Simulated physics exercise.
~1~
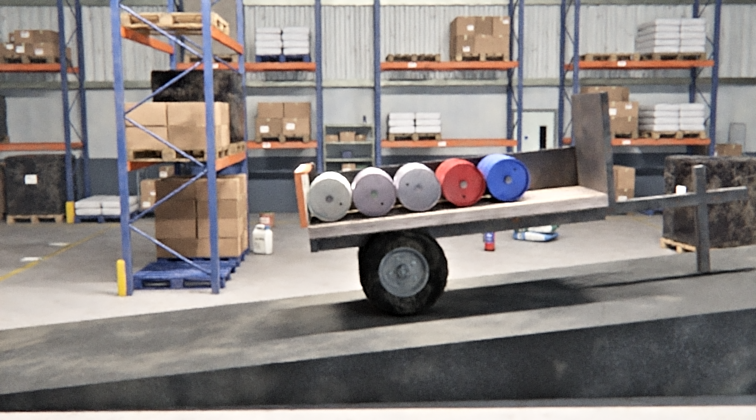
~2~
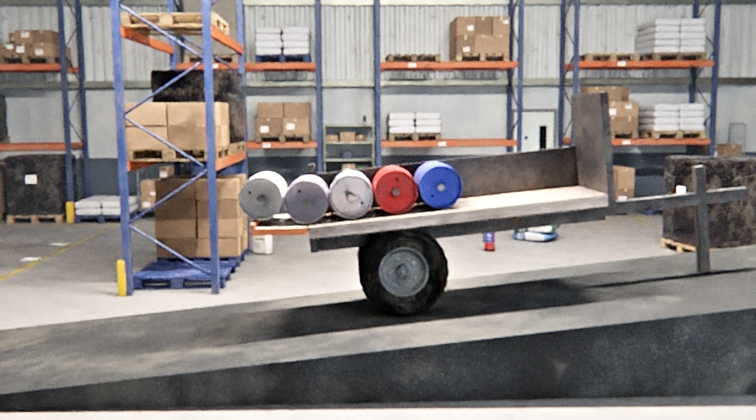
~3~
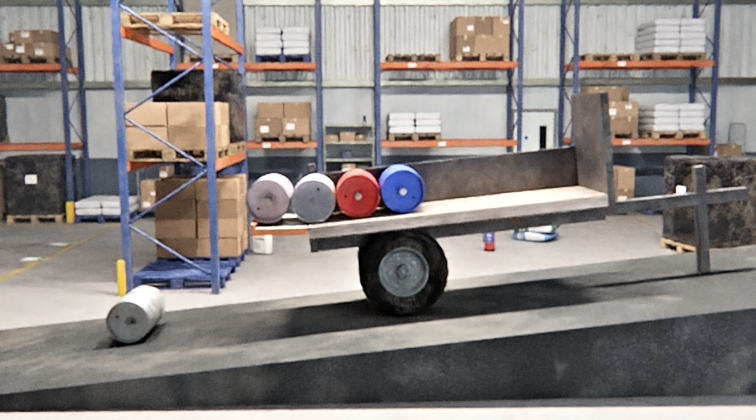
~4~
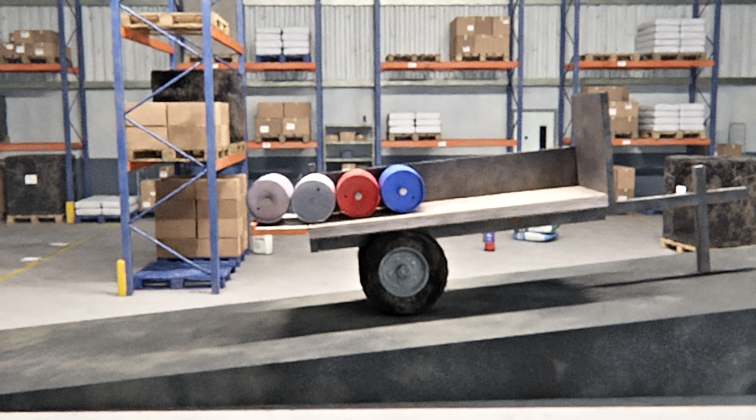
Five barrels on a sloping trailer rolled left as its tailgate dropped open, and the leading pale one tumbled off the end and rolled down the ramp out of view, while two greyish ones, the red and the blue stayed aboard.
